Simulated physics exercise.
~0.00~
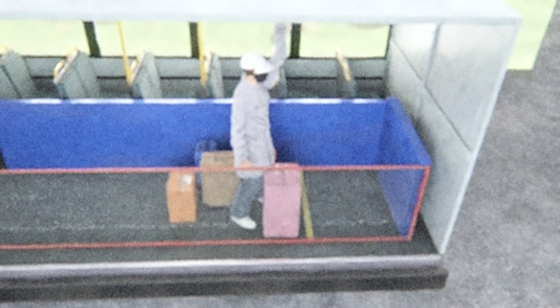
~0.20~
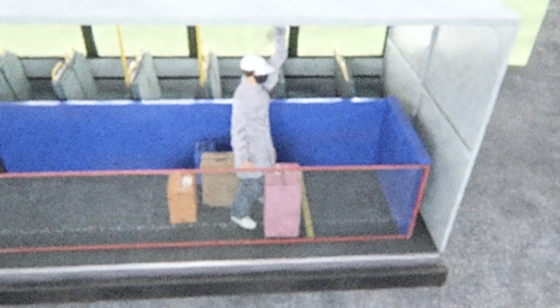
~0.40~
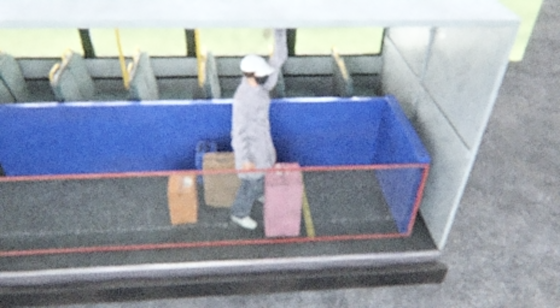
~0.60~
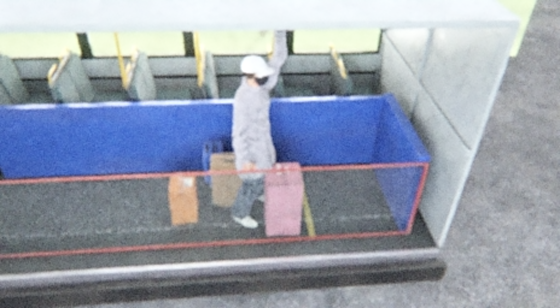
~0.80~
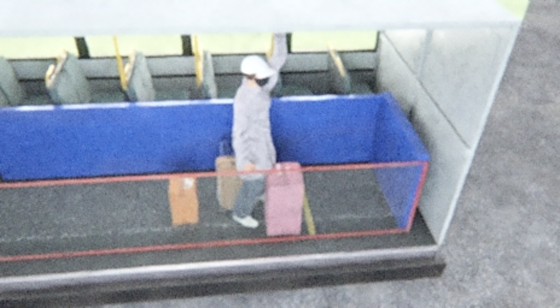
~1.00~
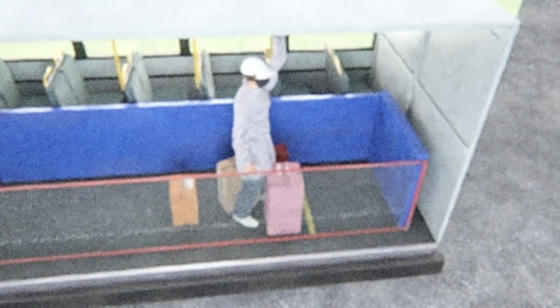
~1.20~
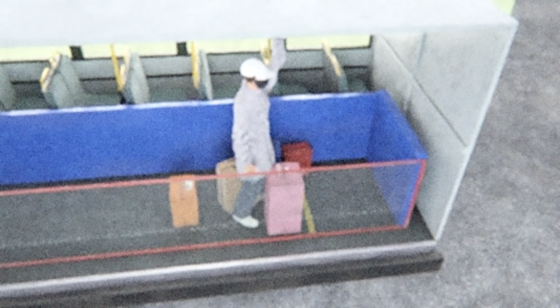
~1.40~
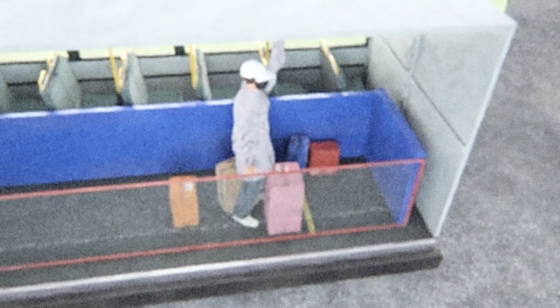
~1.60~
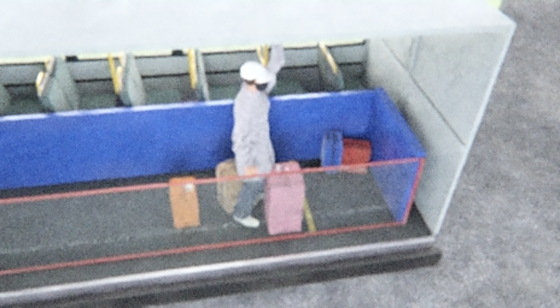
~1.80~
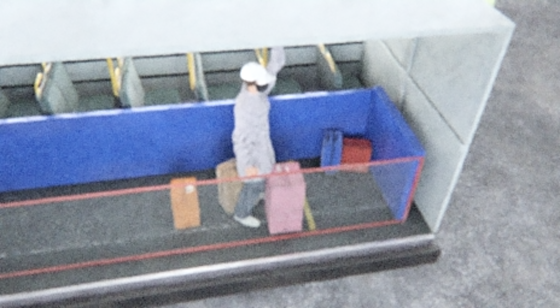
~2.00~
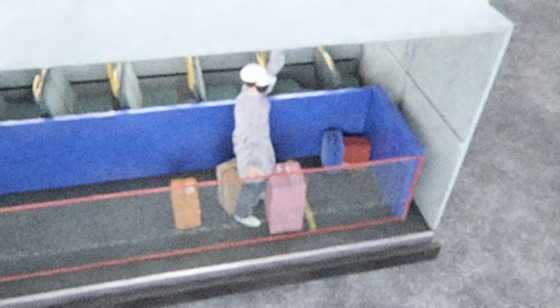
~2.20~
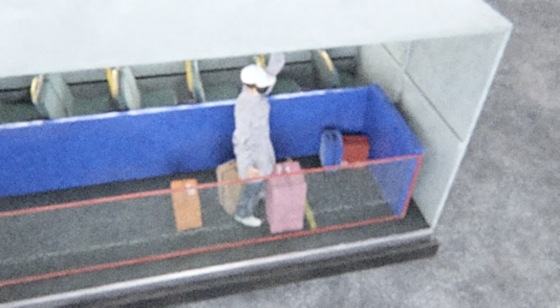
A passenger in a white cap and pale coat holds a raised rail in the standing bay of a shuttle, seen from above through its open side, with a blue panel and seats behind. An orange pack stands to the left, a brown case and a small blue case close by, and a tall pink bag before a yellow line. The blue and brown cases shift right, the brown one only slightly. A red carton appears behind the passenger and slides right with the blue case, both crossing the line. They stop near the right end, while the orange, brown and pink pieces remain upright short of it.
